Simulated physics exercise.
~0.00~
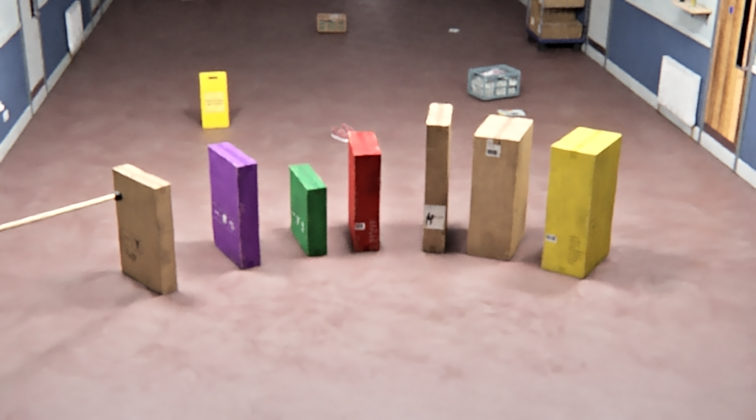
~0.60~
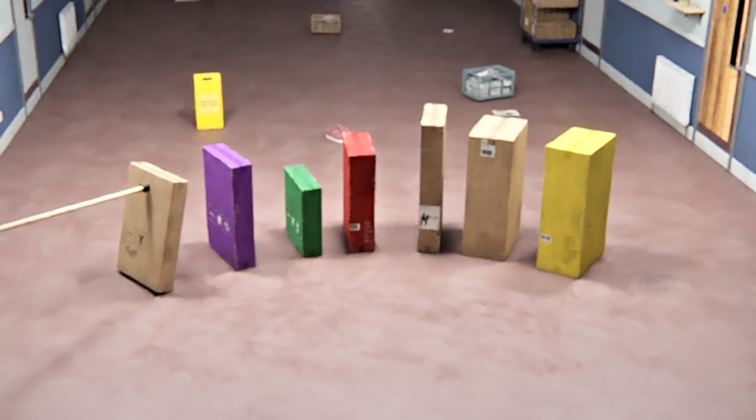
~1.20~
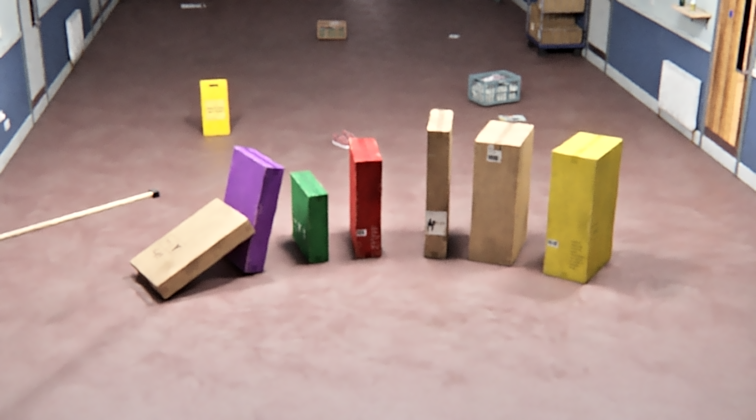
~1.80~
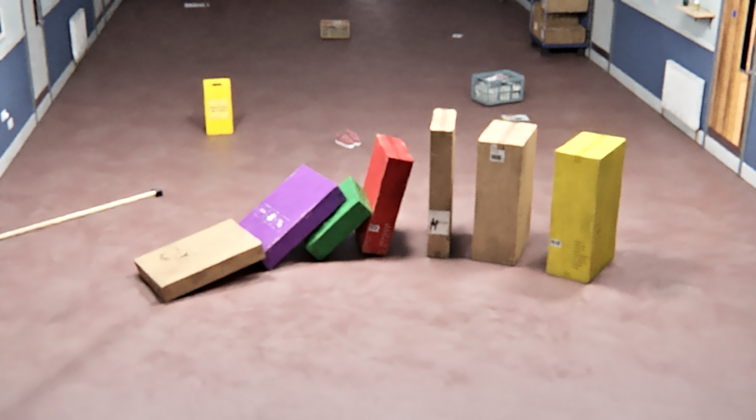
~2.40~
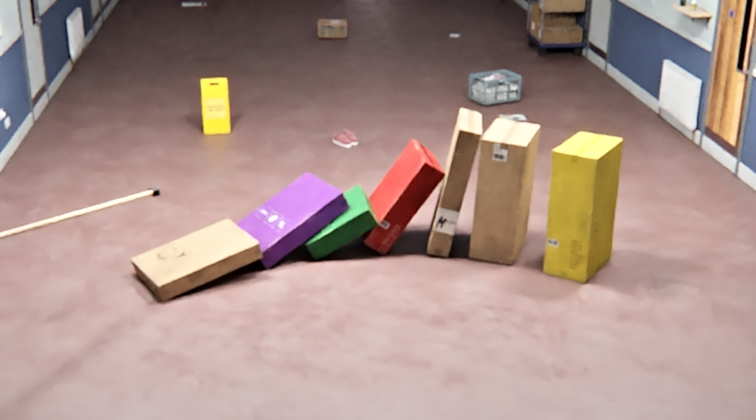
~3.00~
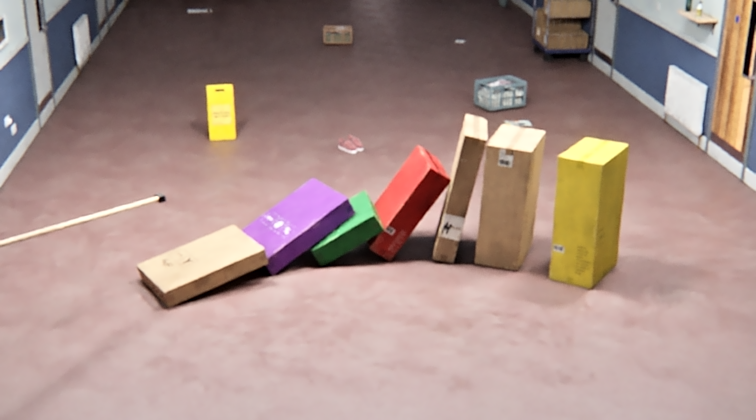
At the start, seven upright cartons stand in a curving row across a corridor floor, with a pole reaching in from the left toward the first brown one. The pole pushes that carton until it tips right and drops against the purple carton, which begins to lean. The purple carton topples into the small green one, and the green one knocks the red carton over to the right. The red carton tips against the narrow brown carton, which leans onto the wider brown box. There the fall stops, with the red carton propped at a slant and the wide brown and yellow cartons still upright.
